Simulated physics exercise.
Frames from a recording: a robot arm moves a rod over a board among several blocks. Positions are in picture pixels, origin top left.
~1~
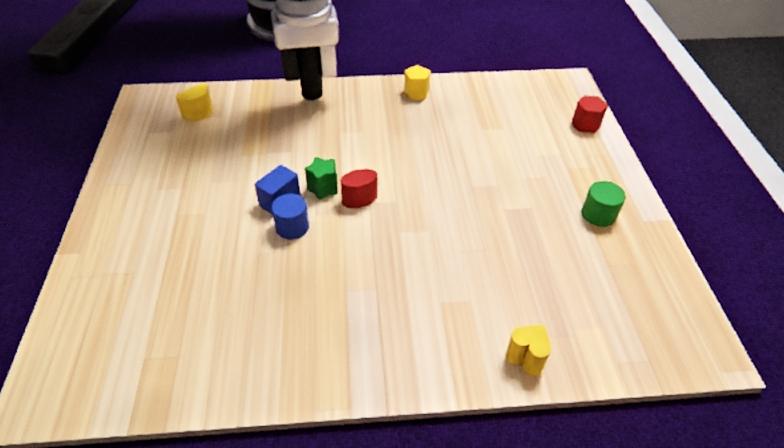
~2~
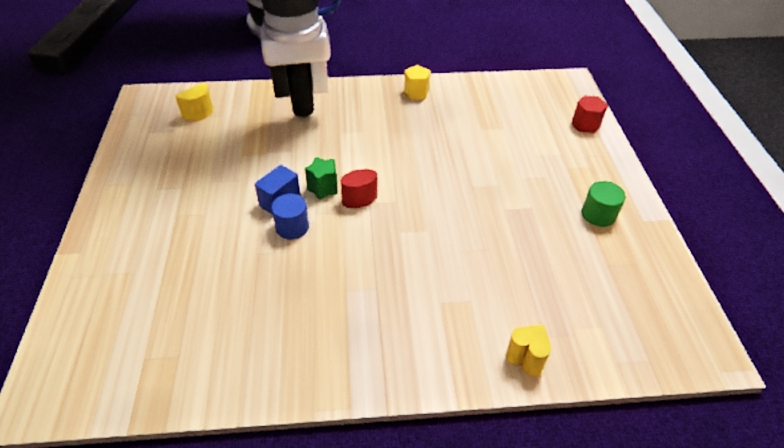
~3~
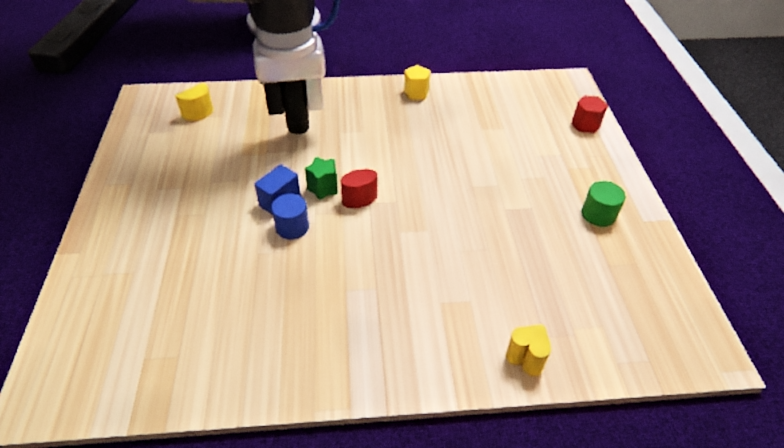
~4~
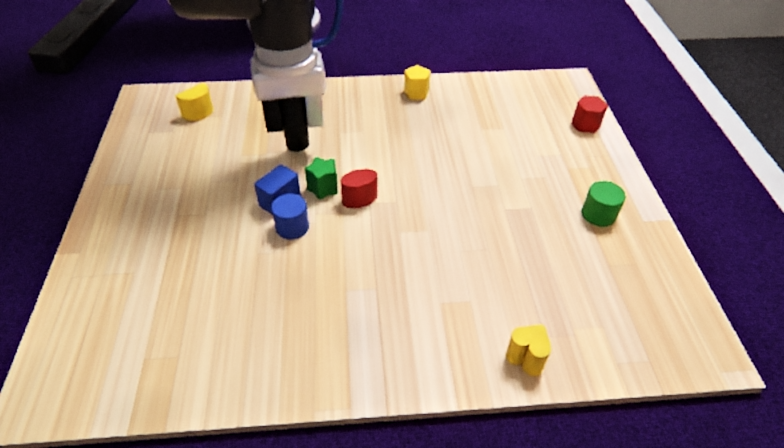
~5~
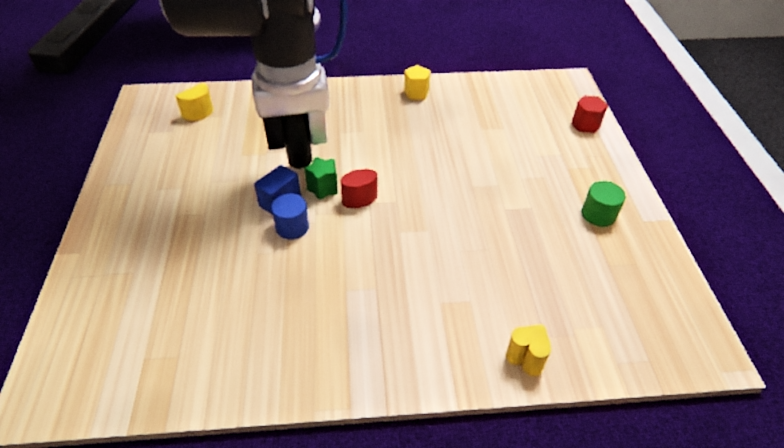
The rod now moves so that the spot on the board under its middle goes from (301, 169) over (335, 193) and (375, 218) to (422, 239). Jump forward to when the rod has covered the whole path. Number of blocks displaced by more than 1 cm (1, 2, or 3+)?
Total moved: Two.
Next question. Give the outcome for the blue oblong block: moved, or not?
It is not moved.
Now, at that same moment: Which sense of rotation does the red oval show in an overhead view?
The sense of turning is anti-clockwise.
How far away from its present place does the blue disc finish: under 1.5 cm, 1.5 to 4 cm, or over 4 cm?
Below 1.5 cm.
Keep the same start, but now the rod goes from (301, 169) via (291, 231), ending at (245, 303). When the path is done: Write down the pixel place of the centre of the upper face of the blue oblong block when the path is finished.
At the end it should sit near (256, 197).
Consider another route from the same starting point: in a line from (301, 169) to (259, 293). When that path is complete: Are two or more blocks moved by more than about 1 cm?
Yes, I think so.
The first path, step by step. One third of the way, rod at (335, 187); green star-shaped block at (344, 188), turned 35° clockwise; red oval at (375, 185), turned 50° anticlockwise.
Two thirds of the way, rod at (375, 210); green star-shaped block at (360, 212), turned 95° clockwise; red oval at (401, 192), turned 100° anticlockwise.
At the end, rod at (422, 232); blue oblong block unmoved; blue disc unmoved; green star-shaped block at (361, 213), turned 105° clockwise; red oval at (417, 193), turned 125° anticlockwise.
